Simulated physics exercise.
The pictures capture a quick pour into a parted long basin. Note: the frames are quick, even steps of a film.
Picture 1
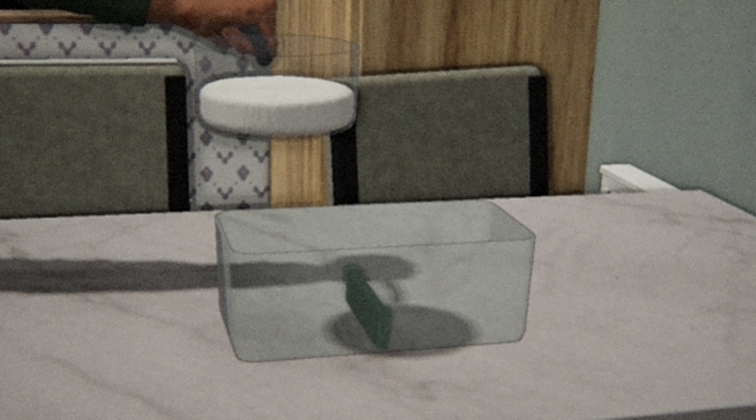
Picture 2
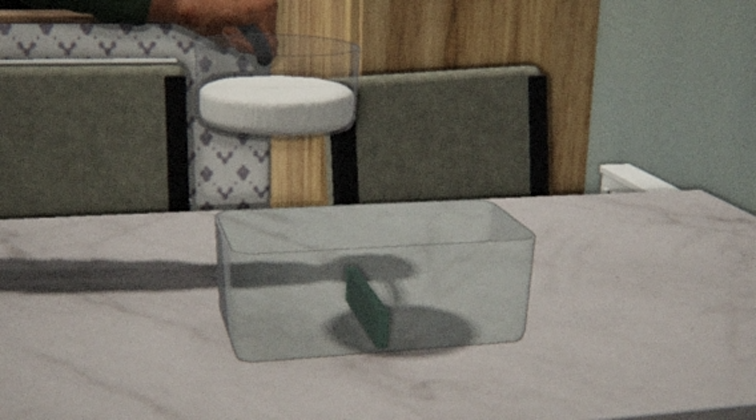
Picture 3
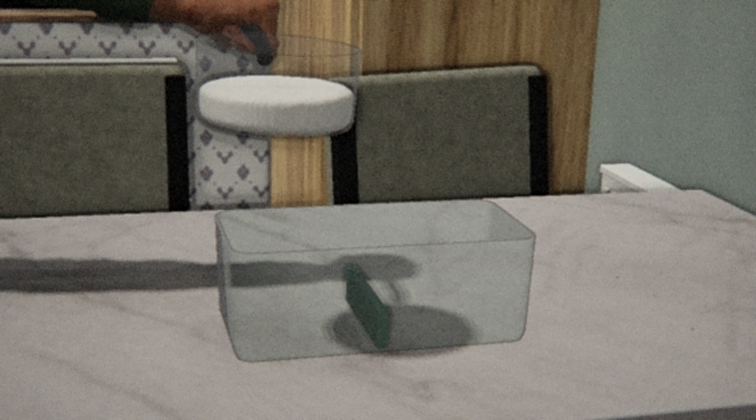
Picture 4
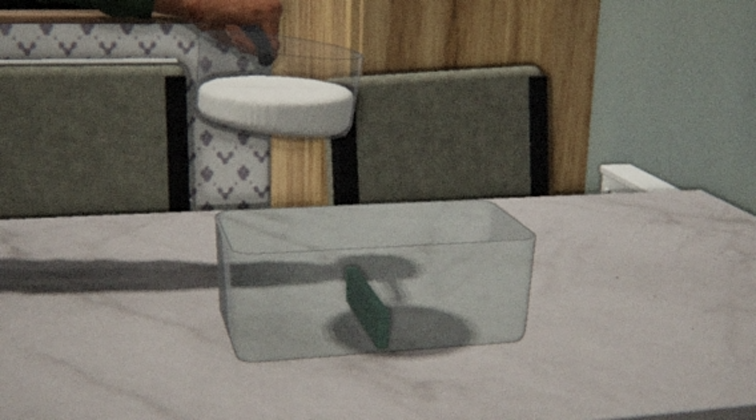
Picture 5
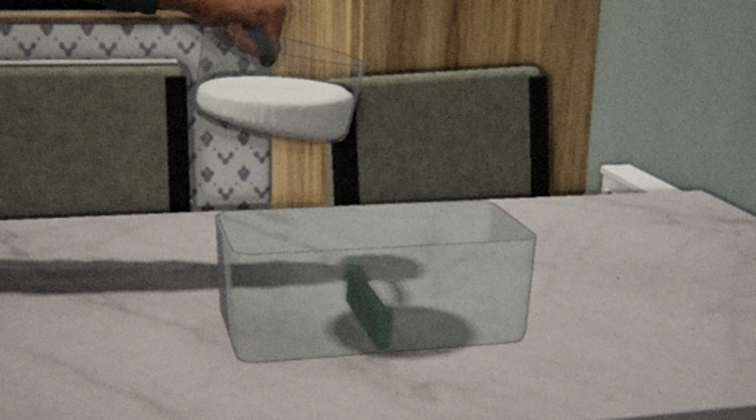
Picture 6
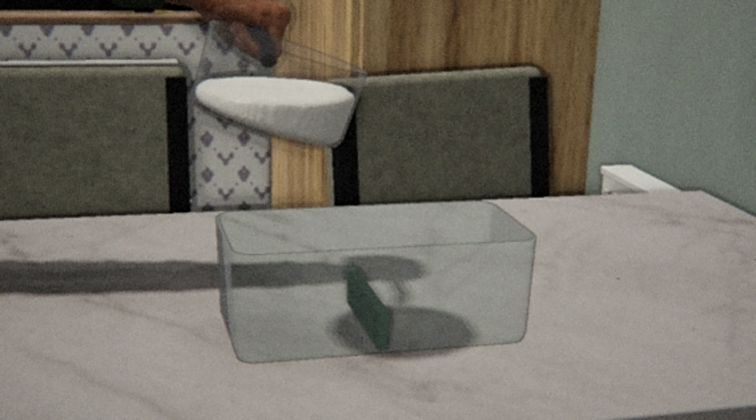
At a marble-topped table with grey-green chairs behind it, a hand holds a clear container of white milk above a long, see-through basin with a low, dark green divider inside. The container starts nearly level, then the hand tilts it gradually down to the right, while the basin stays still.
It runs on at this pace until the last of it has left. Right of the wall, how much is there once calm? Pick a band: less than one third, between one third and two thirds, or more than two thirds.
It is more than two thirds.
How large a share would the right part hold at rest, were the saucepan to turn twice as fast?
Somewhere near 60 percent.
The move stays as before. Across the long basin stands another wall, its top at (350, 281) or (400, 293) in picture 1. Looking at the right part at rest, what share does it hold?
That'd be about 90 percent for the first and about 35 percent for the other.
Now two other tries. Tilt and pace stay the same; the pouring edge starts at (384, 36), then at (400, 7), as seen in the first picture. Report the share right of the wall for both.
Estimate: 95 per cent, then 95 per cent.
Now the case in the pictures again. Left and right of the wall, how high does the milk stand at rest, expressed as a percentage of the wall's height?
Left: About 20; right: About 50.
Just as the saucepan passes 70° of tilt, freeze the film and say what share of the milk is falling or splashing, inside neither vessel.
Estimated: 30 per cent or thereabouts.
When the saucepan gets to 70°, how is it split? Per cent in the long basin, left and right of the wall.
0 percent or so left, 5 percent or so right.
A moment on, the saucepan is tipped part way and 64 per cent is still to pour, 0 is left of the wall and 6 right of it.
Next, the saucepan is tipped right over and 15 per cent is still to pour, 7 is left of the wall and 64 right of it.
Then the saucepan is tipped right over and 1 per cent is still to pour, 21 is left of the wall and 76 right of it.
Later the saucepan is tipped right over and 0 per cent is still to pour, 24 is left of the wall and 76 right of it.
In the end 24 per cent lies left of the wall, 76 right of it and 1 outside.
